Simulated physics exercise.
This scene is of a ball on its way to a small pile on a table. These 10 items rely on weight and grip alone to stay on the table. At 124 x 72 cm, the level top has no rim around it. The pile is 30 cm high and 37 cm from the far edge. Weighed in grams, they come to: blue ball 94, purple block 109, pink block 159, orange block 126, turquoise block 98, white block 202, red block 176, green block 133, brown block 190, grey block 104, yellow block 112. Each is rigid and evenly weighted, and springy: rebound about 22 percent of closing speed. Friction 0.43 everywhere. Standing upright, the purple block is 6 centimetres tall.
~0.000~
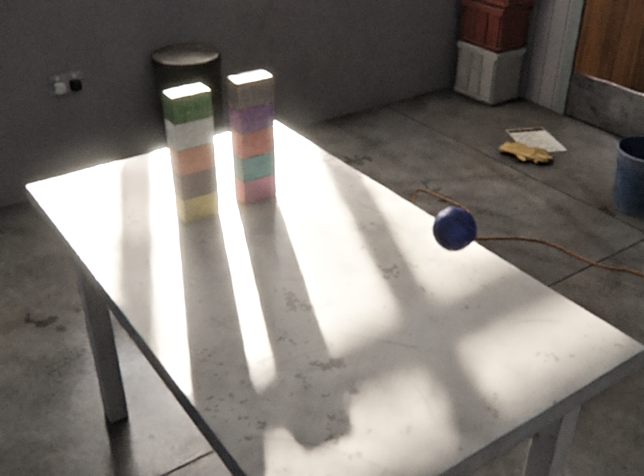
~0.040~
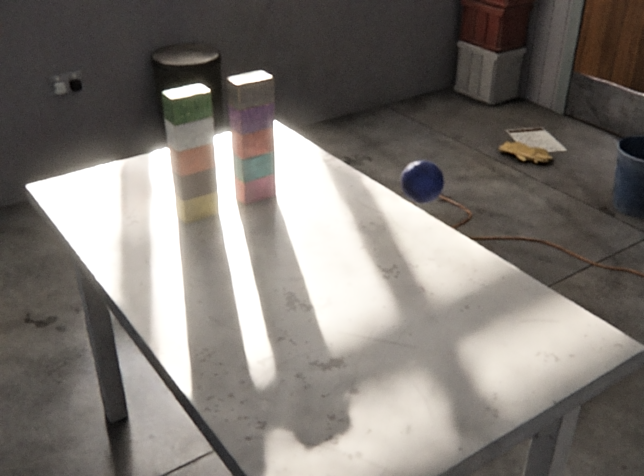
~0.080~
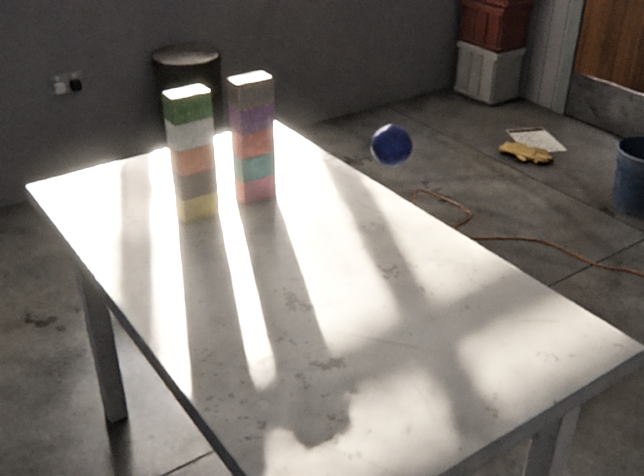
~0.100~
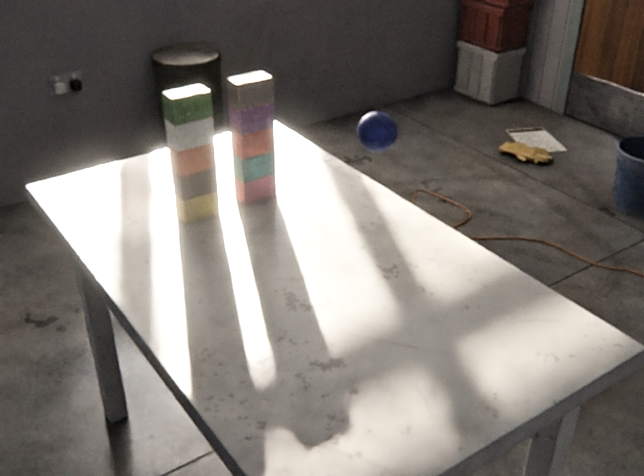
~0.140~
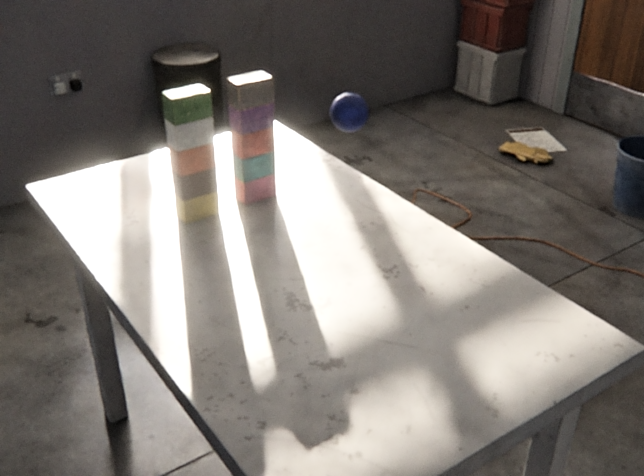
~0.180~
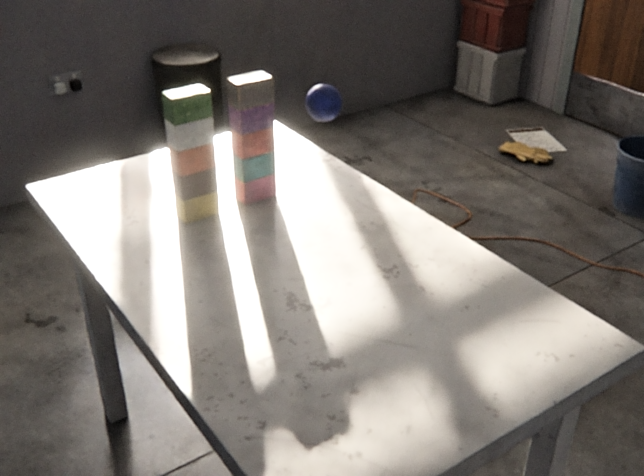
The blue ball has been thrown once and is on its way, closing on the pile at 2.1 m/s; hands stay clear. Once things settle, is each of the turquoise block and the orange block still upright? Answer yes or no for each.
Turquoise block: No, orange block: Yes.
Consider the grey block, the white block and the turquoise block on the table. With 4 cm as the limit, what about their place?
Note: Grey block departs its position. White block is left in place. Turquoise block departs its position.
After 0.38 s, blue ball near (265, 152); turquoise block leaning 7° near (251, 160); purple block leaning 7°; red block leaning 7°.
After 0.58 s, blue ball near (278, 204); turquoise block leaning 40° near (240, 156); purple block on its side; grey block leaning 56°.
After 0.78 s, blue ball near (281, 206); turquoise block on its side near (232, 164); purple block upside down; grey block leaning 73°.
After 1.08 s, blue ball near (282, 206); purple block now off the table; turquoise block on its side near (230, 164); grey block slid 25 cm.
By the end (1.4 s), off the table but upright, purple block; tipped over on the table, turquoise block; not toppled but over 4 cm from the start, red block and grey block; the other 6 in place, give or take 4 cm. Seen from the same camera at the end, turquoise block near (230, 164), orange block near (193, 156).
